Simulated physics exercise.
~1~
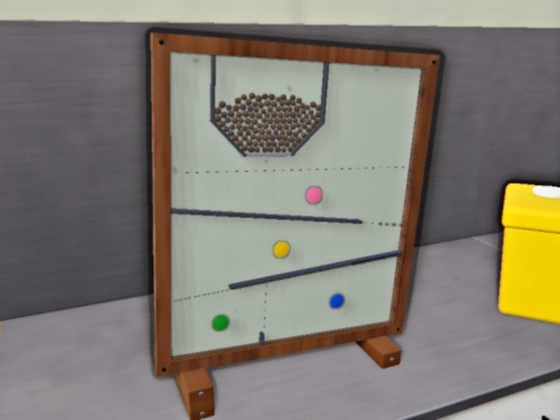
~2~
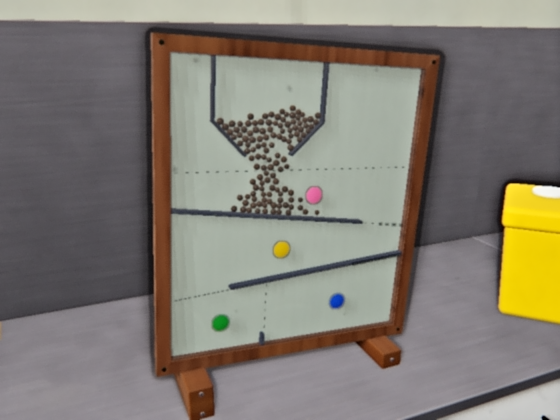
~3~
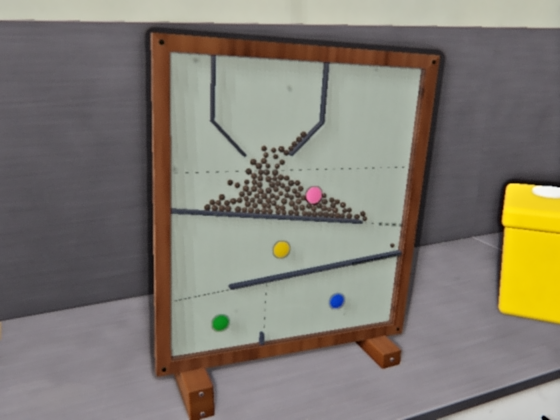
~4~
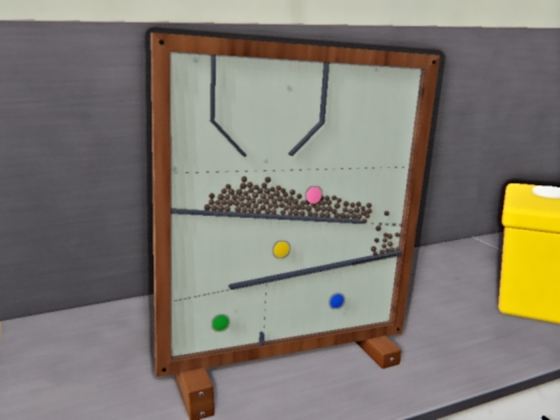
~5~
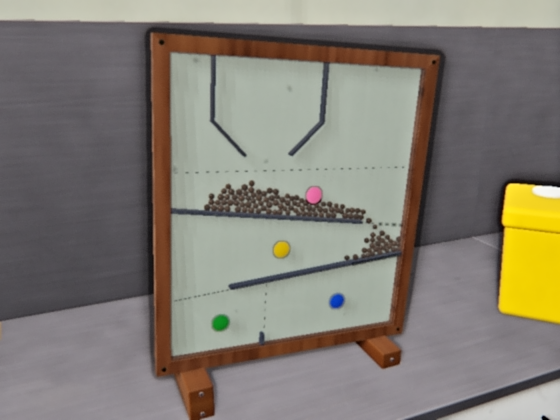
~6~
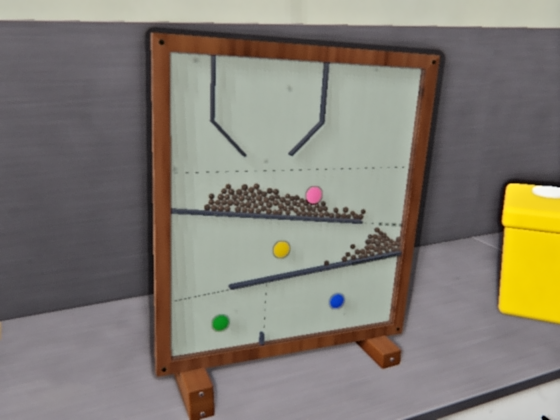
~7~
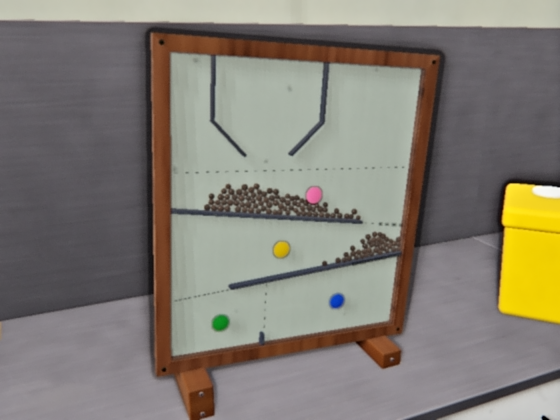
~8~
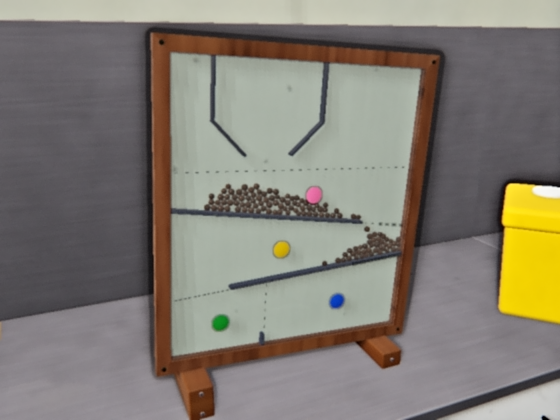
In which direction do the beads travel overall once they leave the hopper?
The beads move down, dropping onto the upper ledge, with some spilling to the lower one.
